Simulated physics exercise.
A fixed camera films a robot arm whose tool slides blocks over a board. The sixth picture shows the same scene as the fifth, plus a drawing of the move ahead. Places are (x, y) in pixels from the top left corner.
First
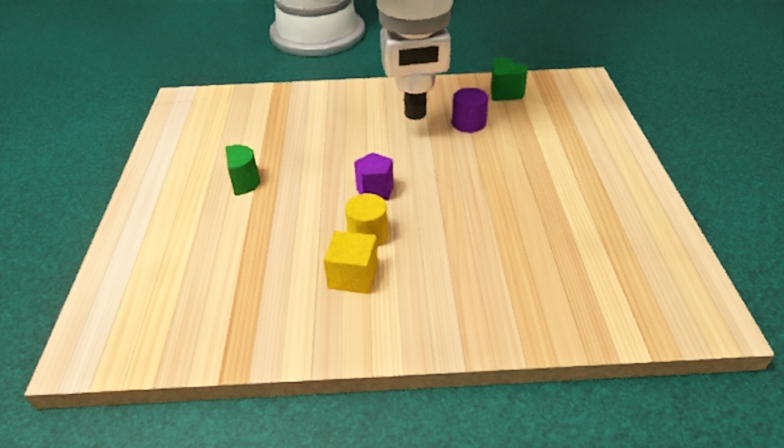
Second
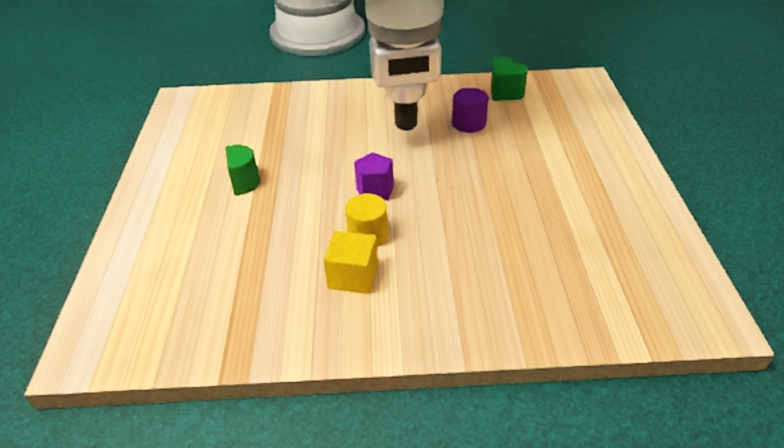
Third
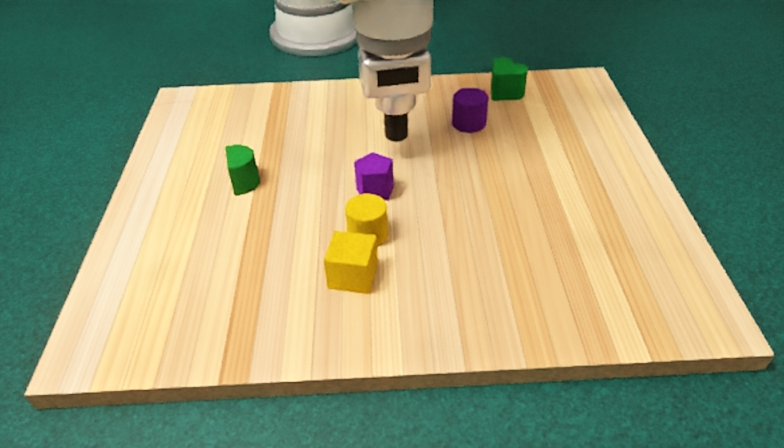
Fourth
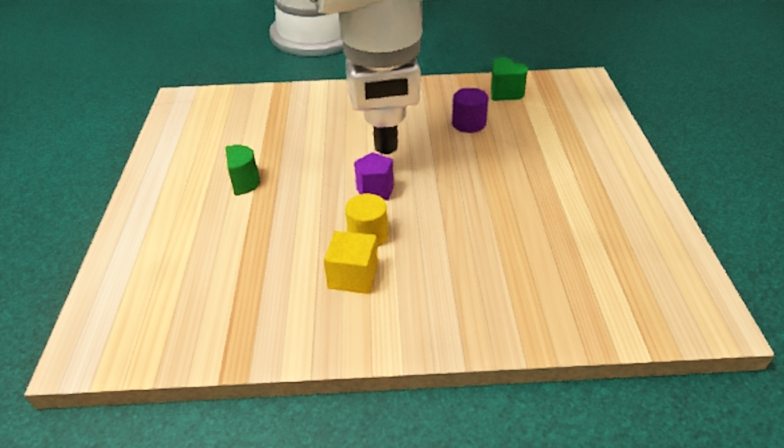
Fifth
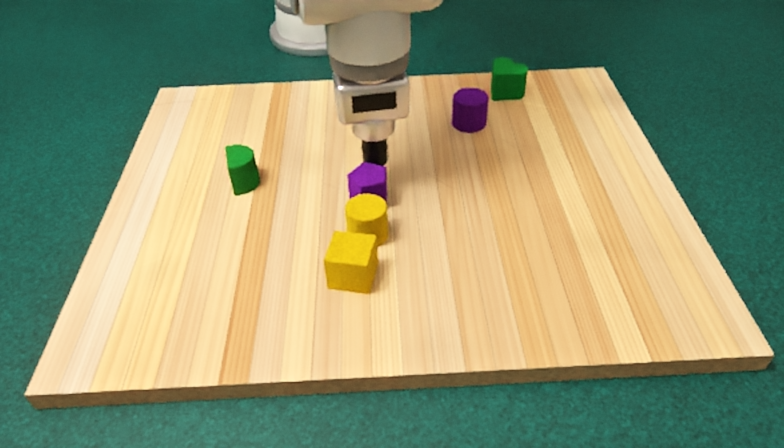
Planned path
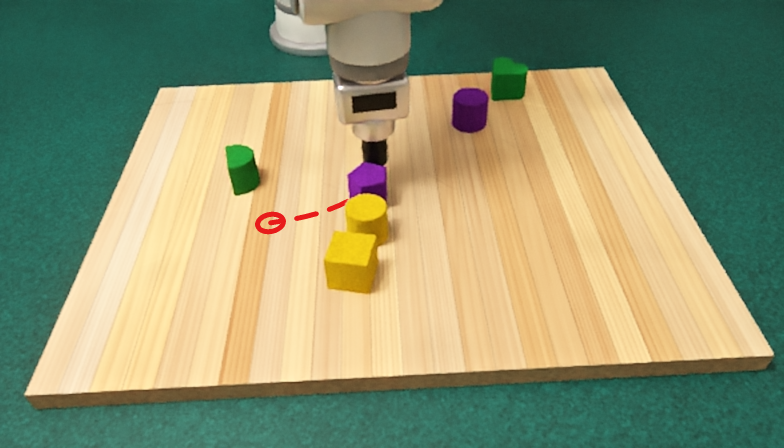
A robot arm with a black-tipped tool reaches over a pale striped wooden board on a green surface, seen from above the near edge by a still camera. A purple pentagonal block, yellow disc and yellow cube line up near the middle, with a green block at left and purple and green ones at upper right. The tool moves toward the viewer and slightly left, then nudges the pentagonal block slightly toward the disc.
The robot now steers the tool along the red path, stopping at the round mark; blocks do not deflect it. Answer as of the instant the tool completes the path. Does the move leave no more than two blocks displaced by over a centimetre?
Answer: Yes.
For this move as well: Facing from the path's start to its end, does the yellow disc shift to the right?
No, that is not how it ends up.
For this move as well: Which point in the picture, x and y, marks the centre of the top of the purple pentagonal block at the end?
At roughly (339, 200).
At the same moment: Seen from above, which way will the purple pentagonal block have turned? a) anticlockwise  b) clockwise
My answer is option a.
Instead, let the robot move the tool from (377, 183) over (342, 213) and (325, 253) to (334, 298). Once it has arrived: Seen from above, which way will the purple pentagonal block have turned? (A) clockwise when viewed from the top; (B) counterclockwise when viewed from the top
(B)
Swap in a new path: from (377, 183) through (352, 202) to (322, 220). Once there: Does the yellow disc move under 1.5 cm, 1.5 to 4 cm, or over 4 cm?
The middle band: 1.5 to 4 cm.
Drawn move, from (377, 183) over (348, 201) and (311, 215) to (271, 223).
What follows on the original path. One third of the way, tool at (344, 181); yellow disc at (366, 218); purple pentagonal block at (348, 193), turned 40° anticlockwise.
Two thirds of the way, tool at (307, 194); yellow disc at (368, 220); purple pentagonal block at (339, 200), turned 70° anticlockwise.
At the end, tool at (266, 202); green D-shaped block still; yellow disc at (368, 220); purple pentagonal block at (339, 200), turned 70° anticlockwise.
